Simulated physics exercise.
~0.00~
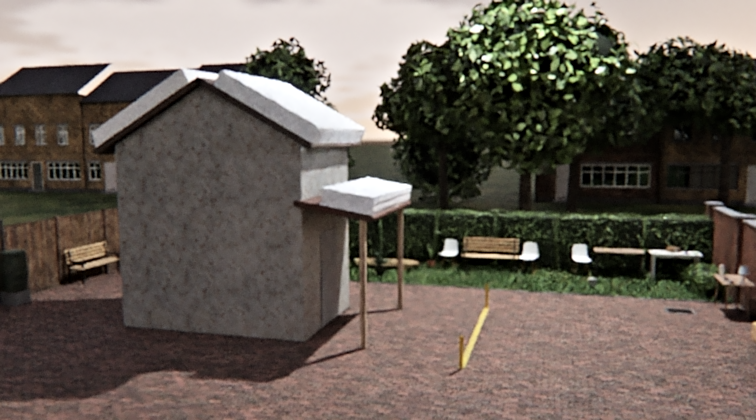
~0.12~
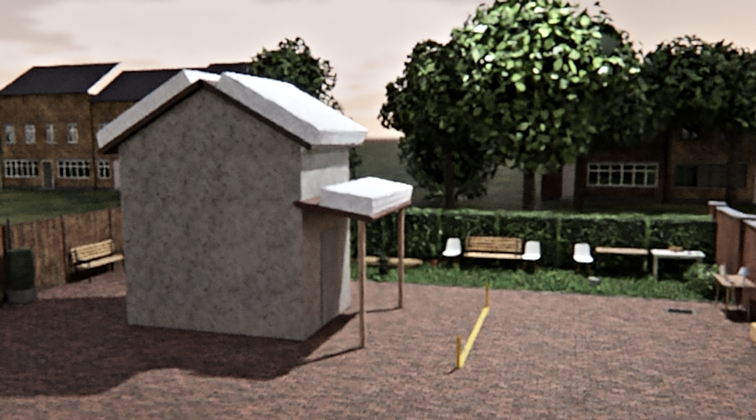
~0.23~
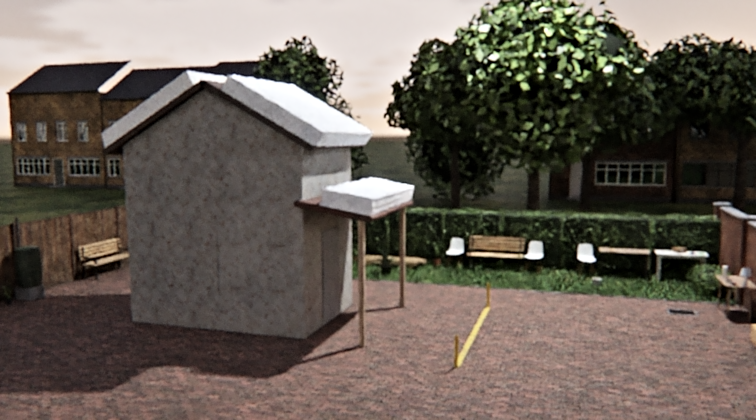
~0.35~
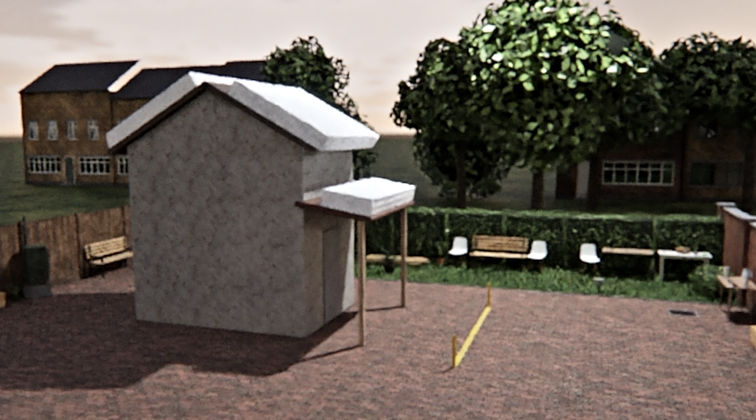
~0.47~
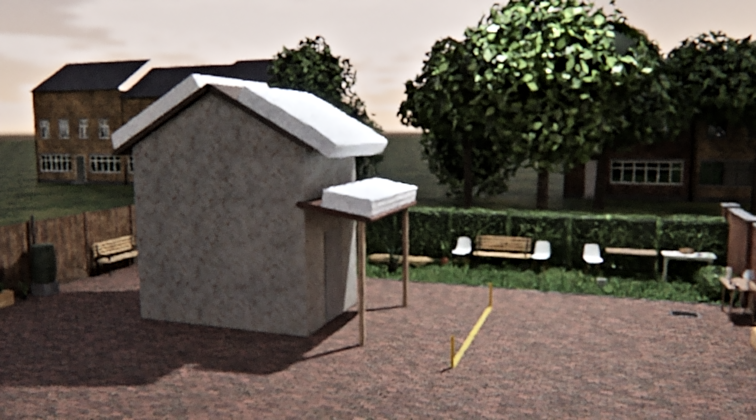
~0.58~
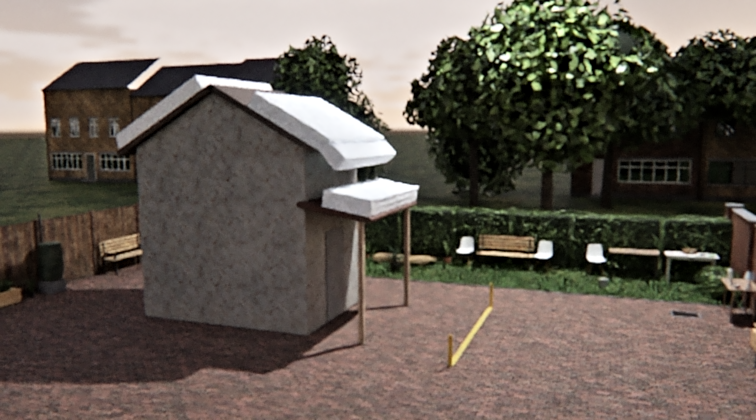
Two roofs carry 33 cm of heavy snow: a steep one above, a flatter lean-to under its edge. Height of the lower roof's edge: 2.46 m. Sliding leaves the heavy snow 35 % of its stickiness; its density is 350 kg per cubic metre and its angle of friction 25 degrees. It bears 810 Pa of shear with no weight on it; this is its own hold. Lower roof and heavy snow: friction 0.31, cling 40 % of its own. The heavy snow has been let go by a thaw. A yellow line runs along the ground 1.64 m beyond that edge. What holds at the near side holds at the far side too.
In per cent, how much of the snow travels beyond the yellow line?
Something like 46 %.
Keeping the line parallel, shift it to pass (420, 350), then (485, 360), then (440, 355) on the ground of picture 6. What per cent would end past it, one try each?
First try 65 per cent, second 35 per cent, third 55 per cent.
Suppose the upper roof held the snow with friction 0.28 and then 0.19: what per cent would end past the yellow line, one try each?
Roughly 35 per cent first, roughly 45 per cent second.
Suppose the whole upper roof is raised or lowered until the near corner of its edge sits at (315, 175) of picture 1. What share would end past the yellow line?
30 %.
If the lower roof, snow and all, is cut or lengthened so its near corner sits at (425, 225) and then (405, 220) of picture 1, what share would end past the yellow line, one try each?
The first try gives 35 percent and the second gives 40 percent.
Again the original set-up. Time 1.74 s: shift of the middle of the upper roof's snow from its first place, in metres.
I'd say close to 5.2 m.
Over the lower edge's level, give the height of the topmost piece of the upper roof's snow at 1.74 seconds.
About 0.4 m.
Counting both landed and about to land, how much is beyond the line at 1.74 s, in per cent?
About 18 %.
By 1.12 s, none is below the lower edge and 0 % is past the line.
By 1.74 s, 77 % is below the lower edge and 18 % is past the line.
By 2.37 s, 77 % is below the lower edge and 46 % is past the line.
By 3.00 s, 77 % is below the lower edge and 46 % is past the line.
By 3.10 s, at the end, 77 % is below the lower edge and 46 % is past the line.
